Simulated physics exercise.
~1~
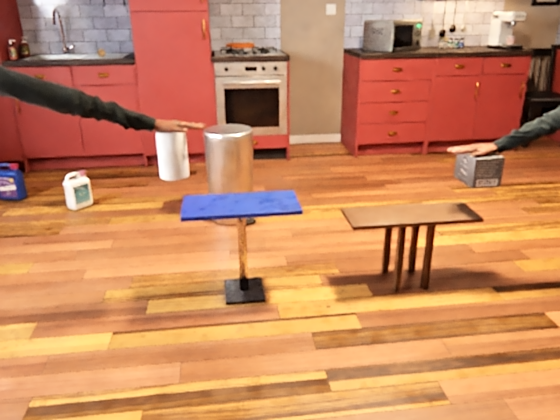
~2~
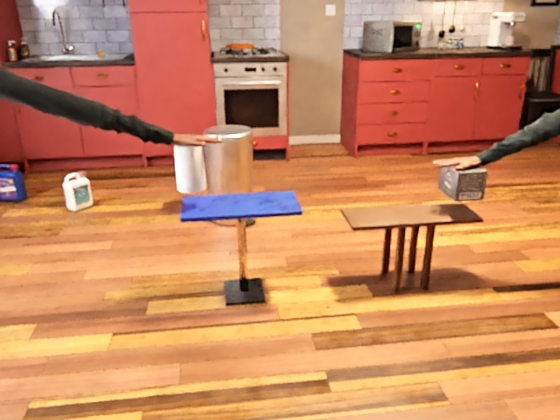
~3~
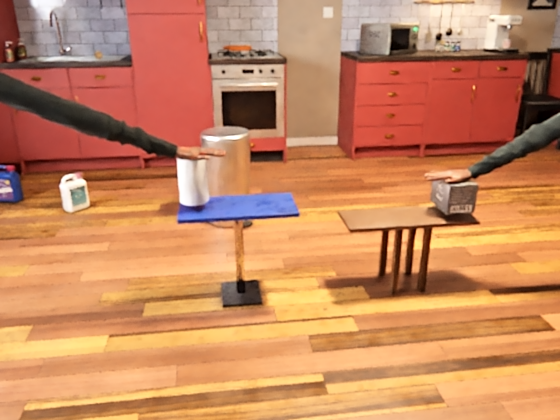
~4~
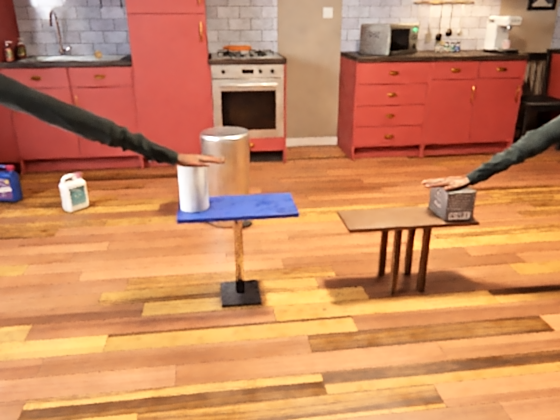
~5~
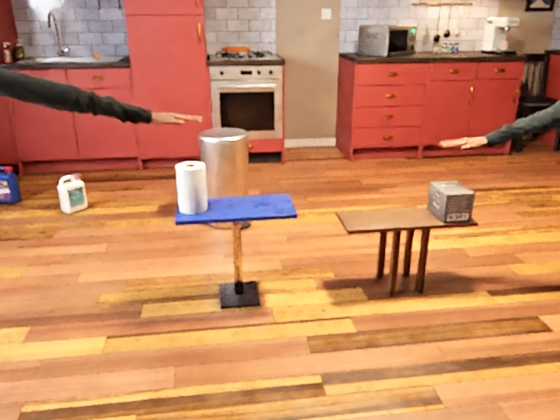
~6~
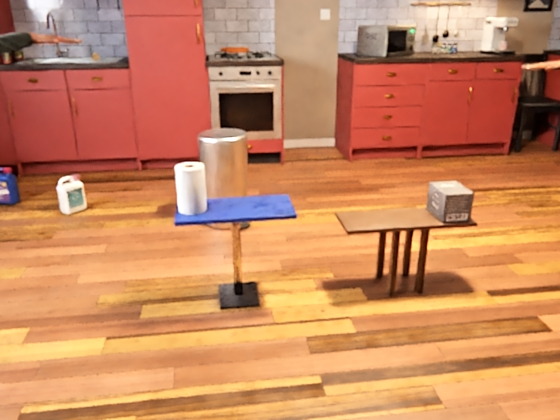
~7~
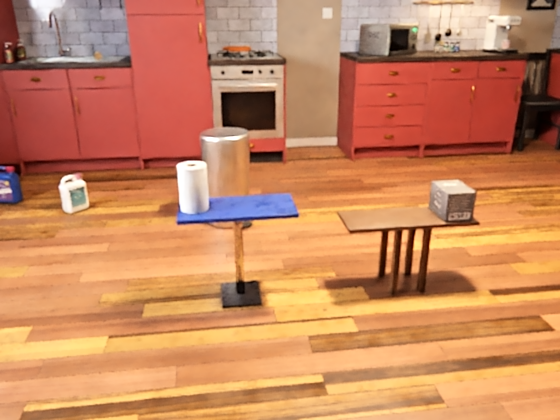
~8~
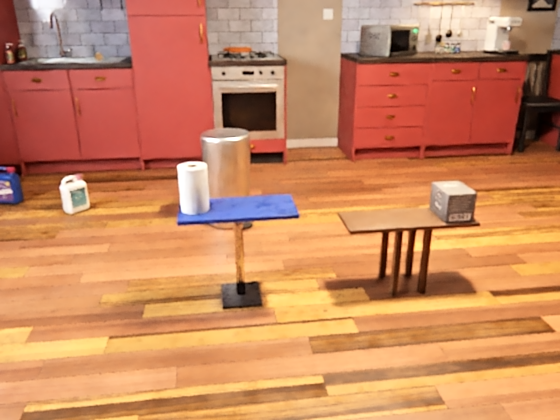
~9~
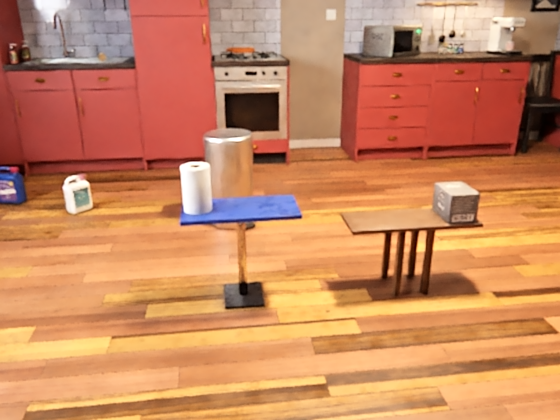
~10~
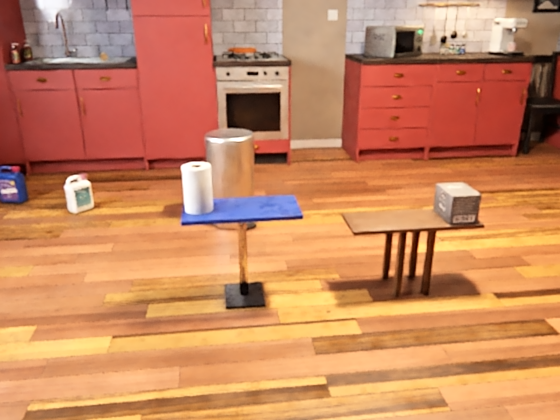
Two hands reaching in from opposite sides lowered a white paper roll onto the left end of a blue side table and a gray box onto the right end of a small brown table, then let go and withdrew, and both tables stayed steady.
